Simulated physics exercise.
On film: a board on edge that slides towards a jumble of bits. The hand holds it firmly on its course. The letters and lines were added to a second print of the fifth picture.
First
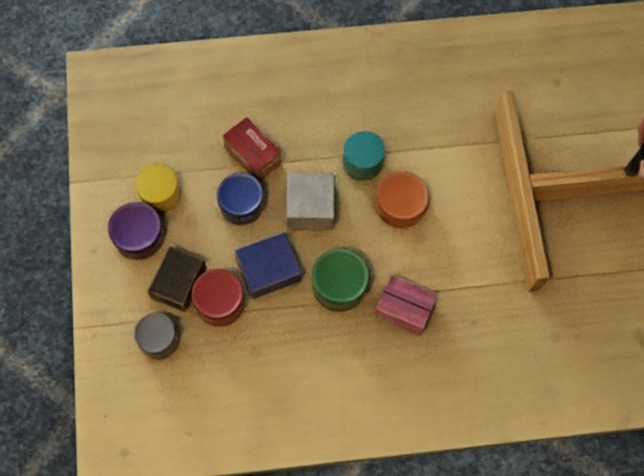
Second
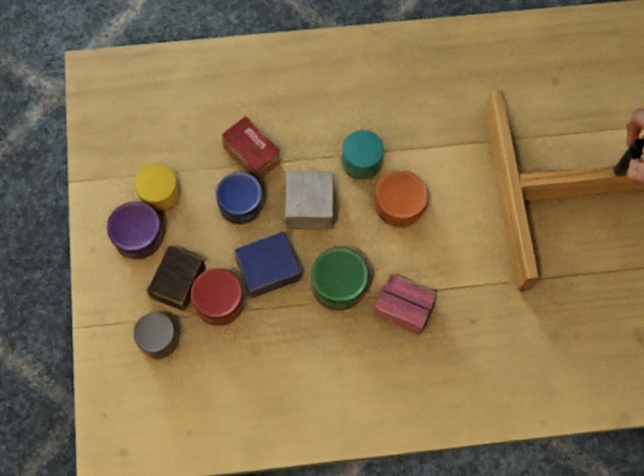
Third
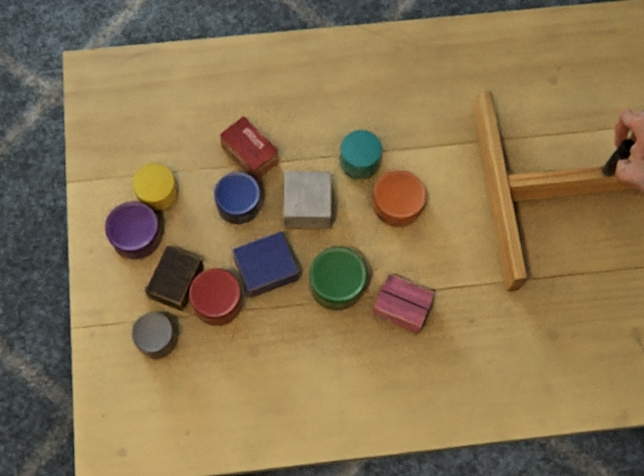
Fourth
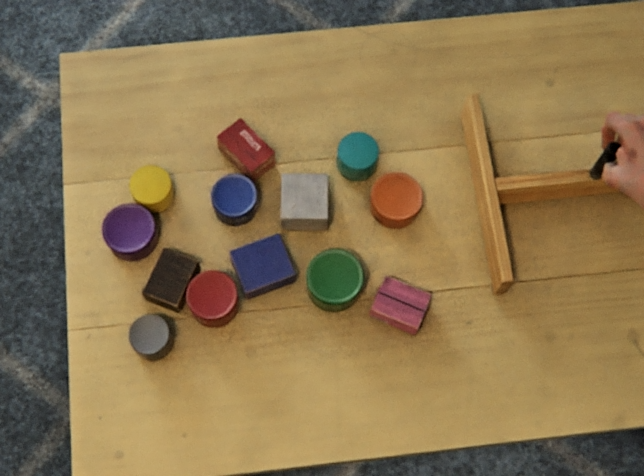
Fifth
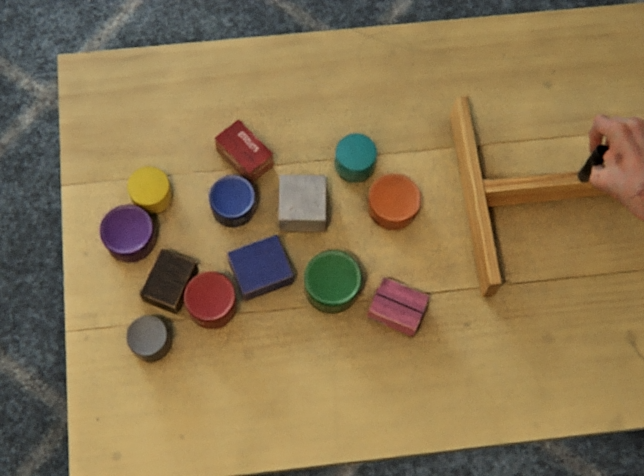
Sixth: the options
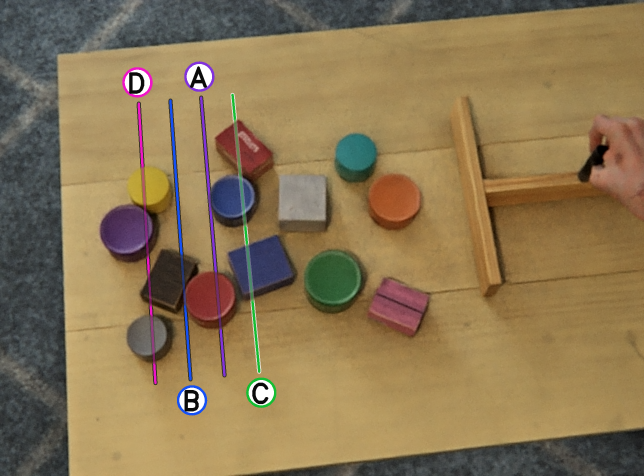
To begin with, a jumble of coloured round pots and small blocks sits on a wooden tabletop, with a T-shaped wooden board to the right. A hand comes into view at the right edge, gripping the handle, and slides the board steadily left towards the pieces, narrowing the gap without touching them.
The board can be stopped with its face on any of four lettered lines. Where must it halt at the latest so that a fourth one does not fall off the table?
It should halt at D.
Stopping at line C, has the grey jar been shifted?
By then, yes.
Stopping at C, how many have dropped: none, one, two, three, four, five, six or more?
By then, none.
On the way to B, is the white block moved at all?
By then, yes.
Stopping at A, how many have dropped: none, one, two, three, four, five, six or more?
In all, none.
On the marked copy, A at (212, 229); B at (180, 233); C at (245, 226); D at (147, 236).
With D. Early on, board (361, 199); pink box (358, 325); turquoise tin (326, 161).
Further on, board (239, 211); yellow pot (80, 175); purple jar (108, 227).
At the end, board (146, 220); black block over the edge; yellow pot over the edge; three fallen.
As for the rest, A is within the limit but short; B is within the limit but short; C is within the limit but short.
